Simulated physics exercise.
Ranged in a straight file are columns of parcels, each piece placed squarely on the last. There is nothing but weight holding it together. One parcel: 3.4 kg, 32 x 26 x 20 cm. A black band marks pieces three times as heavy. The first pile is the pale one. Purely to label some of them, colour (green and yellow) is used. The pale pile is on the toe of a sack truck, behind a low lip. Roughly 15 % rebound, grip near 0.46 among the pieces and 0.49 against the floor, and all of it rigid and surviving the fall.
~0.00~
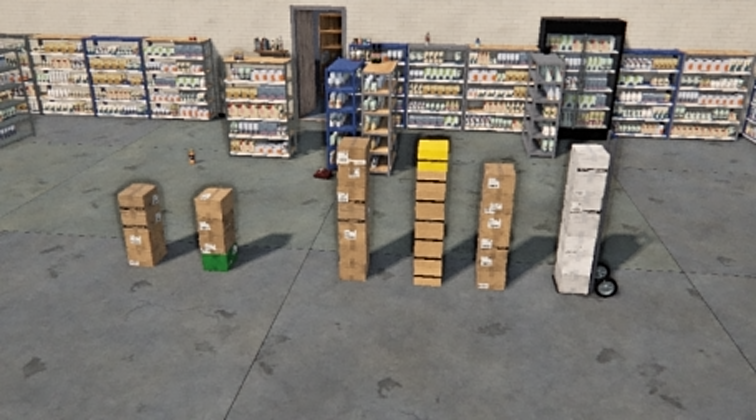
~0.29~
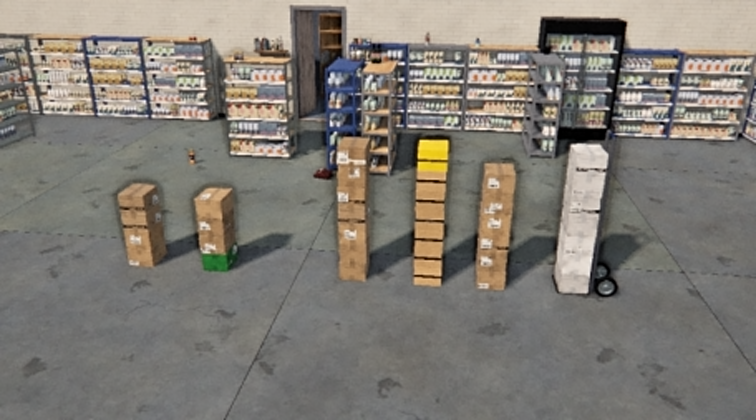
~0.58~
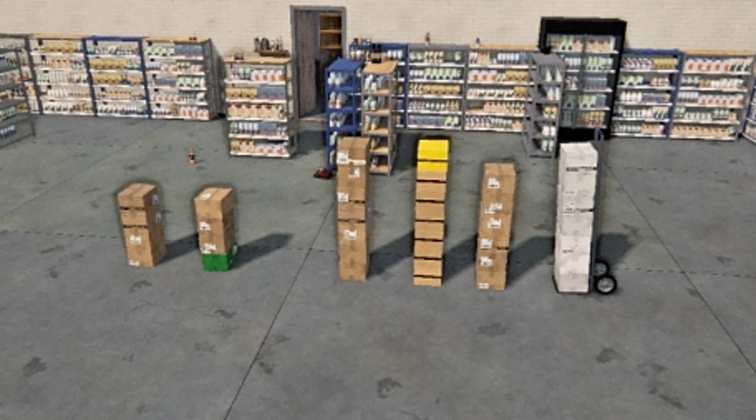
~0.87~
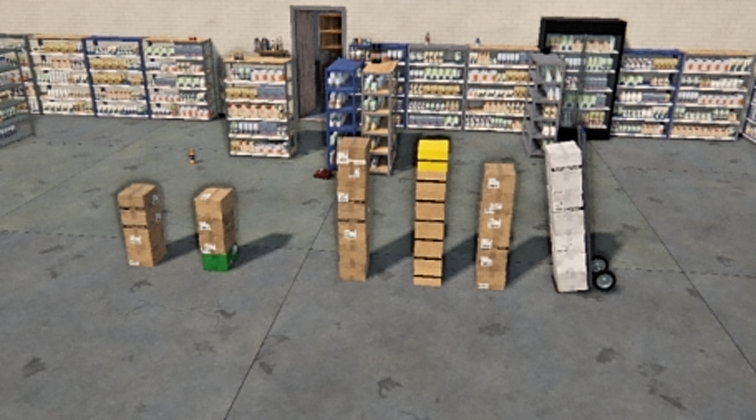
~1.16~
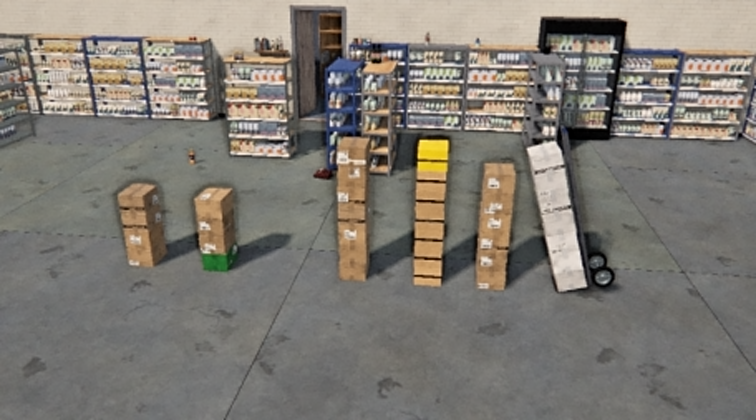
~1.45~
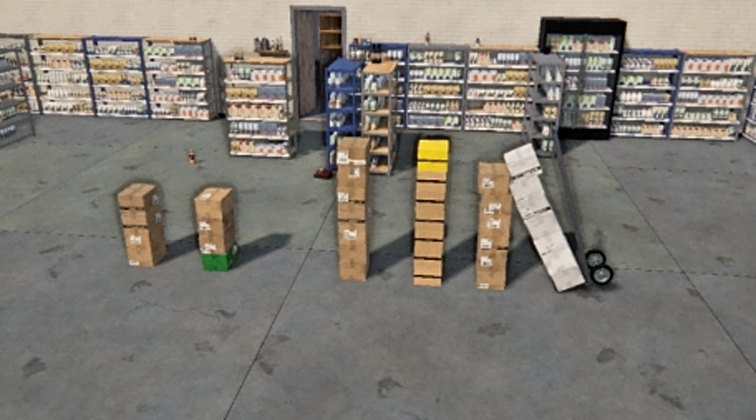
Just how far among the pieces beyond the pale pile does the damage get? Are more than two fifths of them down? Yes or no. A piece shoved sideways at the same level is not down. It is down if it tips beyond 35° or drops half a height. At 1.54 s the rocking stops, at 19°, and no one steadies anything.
Yes.
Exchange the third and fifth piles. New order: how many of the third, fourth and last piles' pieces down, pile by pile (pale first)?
Pile by pile, you'd see third at 4, fourth at 7 and last at 0 down.
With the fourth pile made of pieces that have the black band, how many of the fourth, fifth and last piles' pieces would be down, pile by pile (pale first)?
Count down, pile by pile - fourth 7, fifth 3, last 3.
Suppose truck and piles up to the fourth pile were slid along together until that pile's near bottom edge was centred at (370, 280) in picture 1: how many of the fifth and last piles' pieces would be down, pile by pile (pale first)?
Counts down: Fifth 3; last 4.
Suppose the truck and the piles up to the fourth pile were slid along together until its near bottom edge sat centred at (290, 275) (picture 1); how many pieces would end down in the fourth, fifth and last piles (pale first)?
Counts down - fourth: 7; fifth: 3; last: 3.
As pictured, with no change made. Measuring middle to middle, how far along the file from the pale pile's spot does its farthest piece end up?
About 140 cm along.
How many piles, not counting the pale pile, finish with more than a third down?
5.
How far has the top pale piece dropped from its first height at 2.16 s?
Drop so far: Roughly 30 cm.
After 2.16 s, 7 of the pale pile down; none of the 28 other parcels down, 11 disturbed; yellow parcel shifted 6 cm.
After 3.56 s, 7 of the pale pile down; 12 of the 28 other parcels down; yellow parcel leaning 26°, 17 cm lower.
After 4.30 s, 7 of the pale pile down; 19 of the 28 other parcels down; yellow parcel on its side; green parcel leaning 19°.
At rest (5.6 s), 7 of the pale pile down; 26 of the 28 other parcels down; yellow parcel on its side; green parcel leaning 18°. That is 93 per cent. As the last picture would show them, middles, yellow parcel near (235, 230), green parcel near (203, 252).
